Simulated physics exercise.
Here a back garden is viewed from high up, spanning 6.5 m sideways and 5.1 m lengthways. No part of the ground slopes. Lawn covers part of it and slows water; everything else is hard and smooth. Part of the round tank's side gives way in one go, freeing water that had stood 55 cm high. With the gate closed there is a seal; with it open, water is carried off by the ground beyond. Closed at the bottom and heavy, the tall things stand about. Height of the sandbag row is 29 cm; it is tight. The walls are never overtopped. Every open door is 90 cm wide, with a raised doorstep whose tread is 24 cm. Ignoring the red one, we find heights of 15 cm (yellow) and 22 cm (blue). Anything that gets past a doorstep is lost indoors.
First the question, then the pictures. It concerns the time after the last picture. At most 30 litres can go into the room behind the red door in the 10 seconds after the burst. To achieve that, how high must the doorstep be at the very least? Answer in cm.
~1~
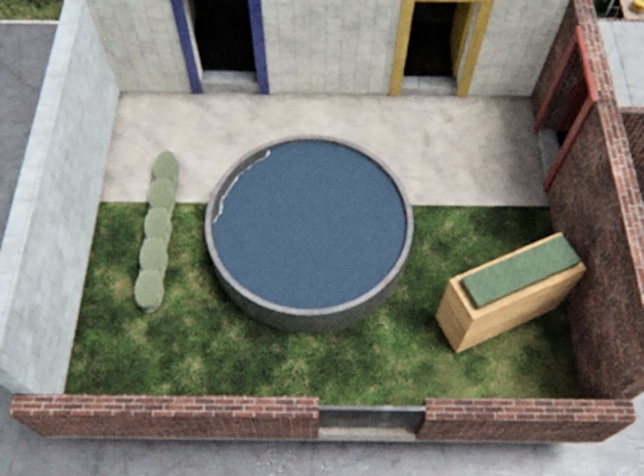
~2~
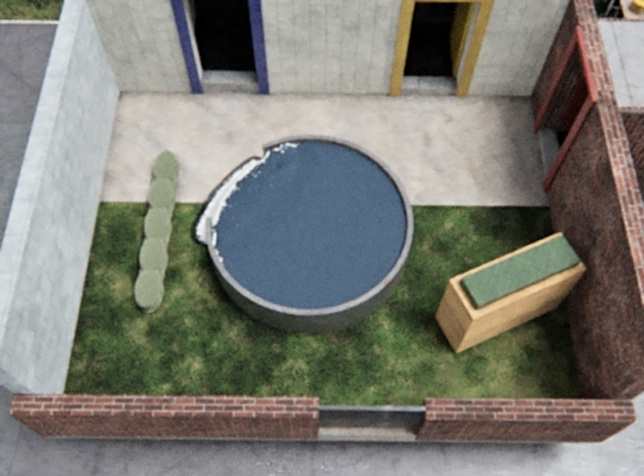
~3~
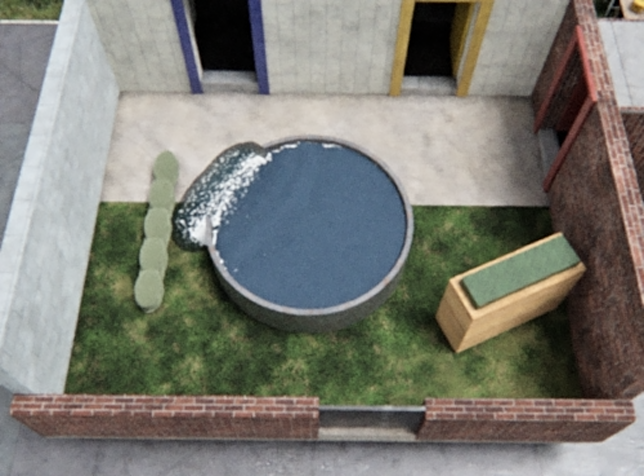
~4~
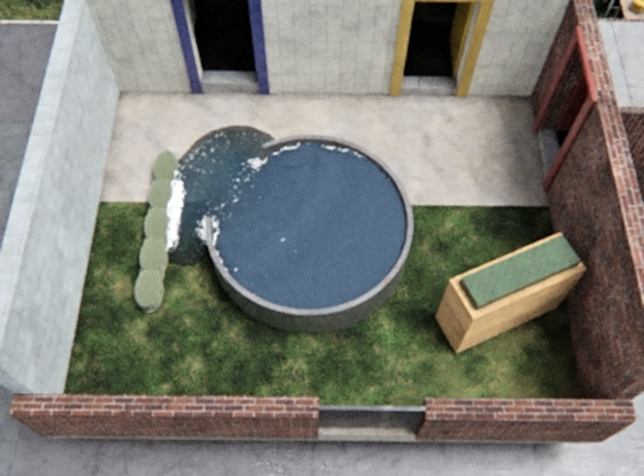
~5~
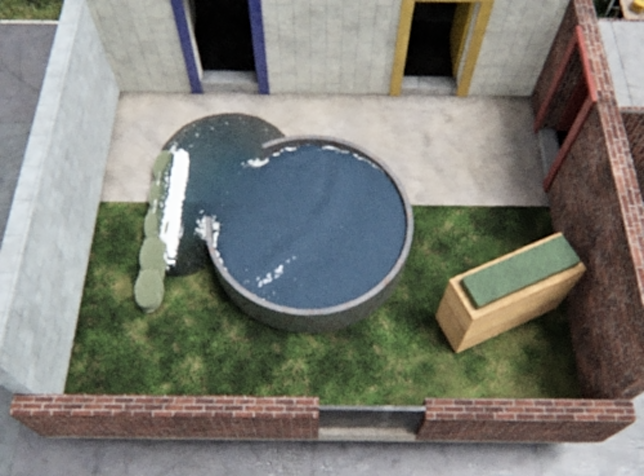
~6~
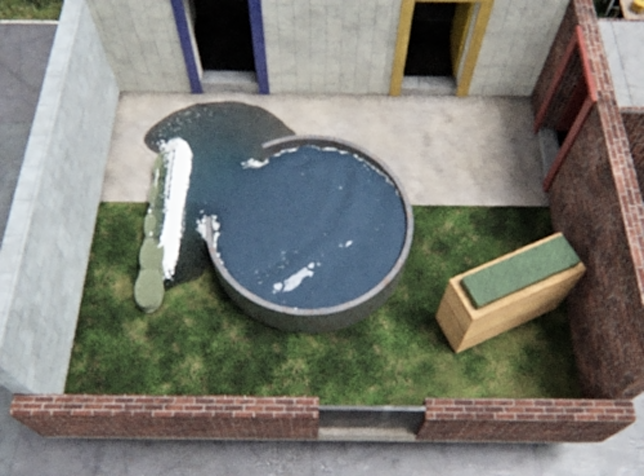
At least about 6.5 cm.
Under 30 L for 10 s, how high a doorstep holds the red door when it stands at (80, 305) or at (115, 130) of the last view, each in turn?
Around 10.0 and 23 cm respectively.
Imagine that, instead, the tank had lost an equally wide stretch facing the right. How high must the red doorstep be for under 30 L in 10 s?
You'd want it roughly 18 centimetres tall.
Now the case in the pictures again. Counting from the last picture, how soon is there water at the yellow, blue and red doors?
Arrival times - yellow 2.2 seconds, blue 0.2 seconds, red 3.6 seconds.
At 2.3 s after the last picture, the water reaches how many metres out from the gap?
3.6 metres.
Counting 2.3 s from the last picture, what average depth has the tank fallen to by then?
It averages roughly 27 centimetres.
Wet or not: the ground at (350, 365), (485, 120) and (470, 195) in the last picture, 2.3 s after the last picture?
Untouched; untouched; untouched.
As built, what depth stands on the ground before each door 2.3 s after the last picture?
The yellow door has 2 cm, the blue door 29 cm and the red door 0 cm.
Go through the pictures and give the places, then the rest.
The first picture shows still water, 55 cm deep, in the round tank at (309, 221); the red door at (562, 116) is dry.
In the second picture, the gap is at (231, 193), the front 0.3 m out at (198, 223); the back of the round tank holds 55 cm.
In the third picture, the gap is at (232, 195), the front 0.7 m out at (173, 219); the back of the round tank holds 55 cm.
In the fourth picture, the front is at (215, 134), 1.0 m from the gap at (232, 195); 1.9 m2 of floor is wet, 55 cm left at the back.
In the fifth picture, water pours out at (232, 195) and has run 1.4 m, to (184, 131); about 8 cm deep outside, 55 cm at the back.
In the sixth picture, the front is at (152, 134), 1.7 m from the gap at (232, 195); 3.3 m2 of floor is wet, 55 cm left at the back; 3.8 m in a straight line remain to the red door at (562, 116).
Then, 0.7 s after the last picture water covers 20 % of the floor, deepest (44 cm) near (120, 93); it has not reached the red door.
Then, 2.3 s after the last picture water covers 50 % of the floor, deepest (34 cm) near (132, 93); it has not reached the red door.
Then, 9.3 s after the last picture water covers 95 % of the floor, deepest (14 cm) near (528, 321); 8 cm at the red door, 0 litres in over its 14 cm doorstep.
At the red door as built, the water peaked near 12 cm, 4.7 s after the last picture.
Run again over the same 10 s with other heights there, 41 litres in over 6 cm, 13 litres over 8 cm. The limit of 30 litres is kept from about 6.5 cm up.
